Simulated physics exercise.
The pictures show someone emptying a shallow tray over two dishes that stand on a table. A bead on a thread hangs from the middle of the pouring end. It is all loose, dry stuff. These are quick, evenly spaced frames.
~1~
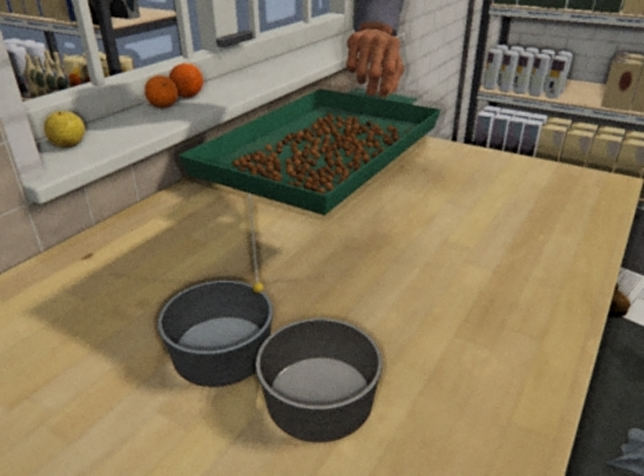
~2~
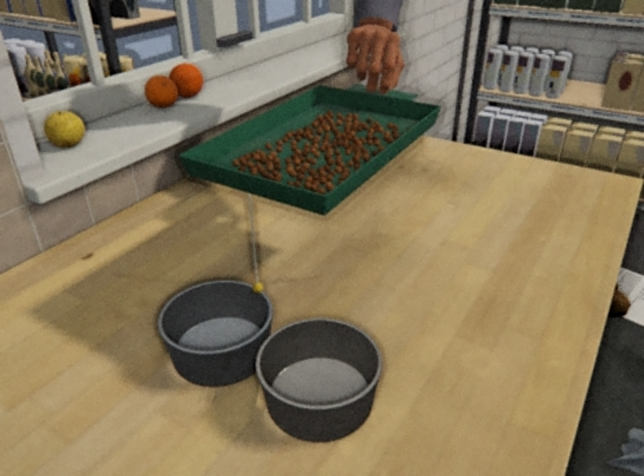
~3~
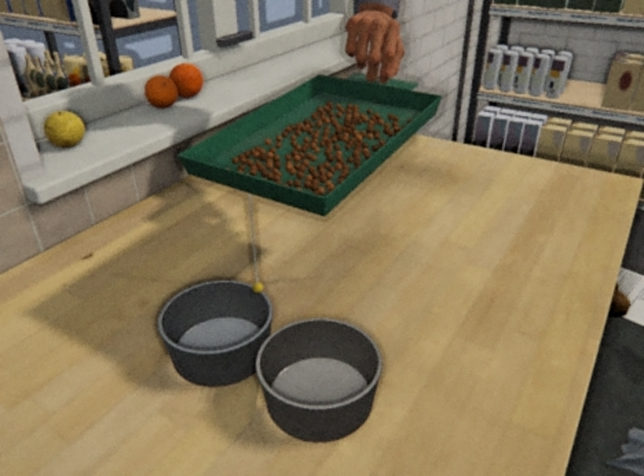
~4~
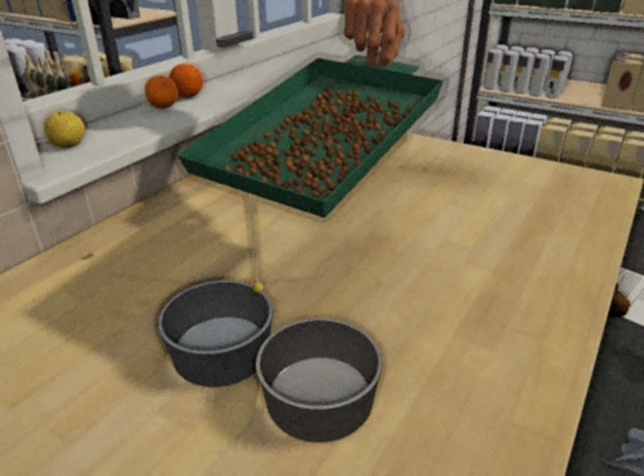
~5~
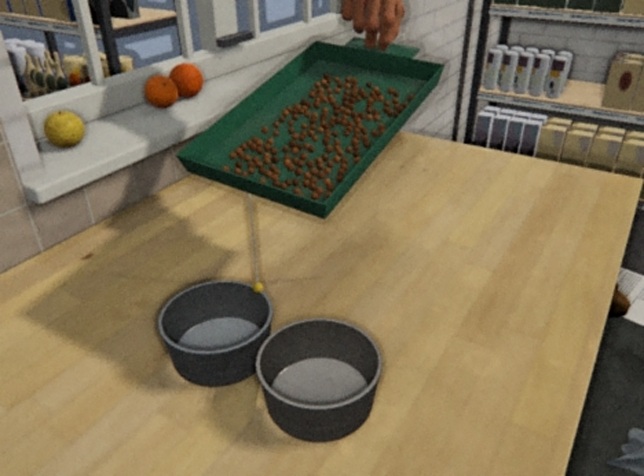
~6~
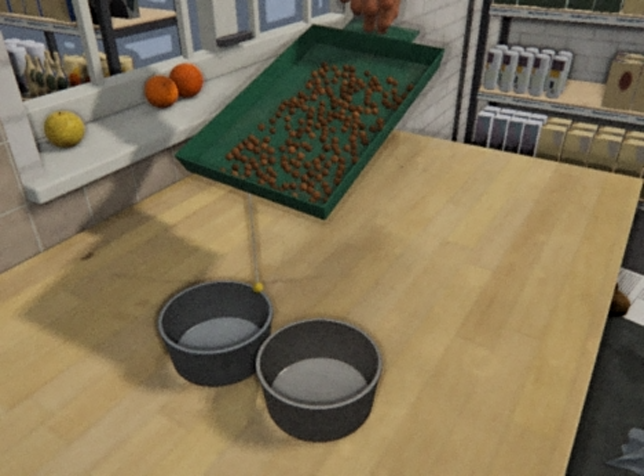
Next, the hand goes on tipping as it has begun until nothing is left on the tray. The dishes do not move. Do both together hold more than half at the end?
In the dishes lies over half of it.
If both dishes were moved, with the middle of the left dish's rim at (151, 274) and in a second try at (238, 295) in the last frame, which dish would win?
The first try: The dish on the right. The second: The right-hand dish.
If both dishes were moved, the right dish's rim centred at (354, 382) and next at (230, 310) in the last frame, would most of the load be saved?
In turn: More than half; below a half.
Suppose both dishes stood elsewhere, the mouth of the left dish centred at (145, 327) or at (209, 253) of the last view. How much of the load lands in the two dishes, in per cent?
The first gives 50 %, the second 0 %.
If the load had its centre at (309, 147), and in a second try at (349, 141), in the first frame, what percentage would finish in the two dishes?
Roughly 90 per cent, and 90 per cent.
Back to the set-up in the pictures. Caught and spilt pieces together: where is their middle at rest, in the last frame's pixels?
Close to (299, 392).
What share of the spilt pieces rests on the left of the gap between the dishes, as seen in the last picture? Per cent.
Close to 80 per cent.
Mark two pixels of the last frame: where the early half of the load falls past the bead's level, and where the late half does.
The first part at (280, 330); the rest at (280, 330).
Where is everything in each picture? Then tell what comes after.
Corners of the pouring end near (186, 154) and (324, 192), level; middle of the load near (322, 151), cereal balls; left dish near (180, 362); right dish near (285, 416); bead on its thread near (258, 288), in the first picture.
Corners of the pouring end near (186, 154) and (324, 193), level; middle of the load near (322, 149), in the second picture.
Corners of the pouring end near (185, 154) and (324, 194), tipped barely, lowest at the right corner; middle of the load near (322, 144), in the third picture.
Corners of the pouring end near (184, 154) and (323, 197), tipped a little, lowest at the right corner; middle of the load near (322, 137), in the fourth picture.
Corners of the pouring end near (182, 153) and (322, 200), tipped a little, lowest at the right corner; middle of the load near (320, 130), in the fifth picture.
Corners of the pouring end near (181, 153) and (322, 202), tipped clearly, lowest at the right corner; middle of the load near (317, 126), all but a few on the move; left dish near (180, 362); right dish near (285, 416), in the sixth picture.
Shortly afterwards, tray tipped steeply; all but a few on the tray; a little in the air.
Next, tray tipped past a quarter turn; near a quarter on the tray; near a quarter in the right dish; a little in the left dish; a little outside both; near a third in the air.
Some moments later, tray tipped past a quarter turn; near two thirds in the right dish; near a quarter in the left dish; a little outside both.
In the end, tray tipped past a quarter turn; near two thirds in the right dish; near a quarter in the left dish; a little outside both.
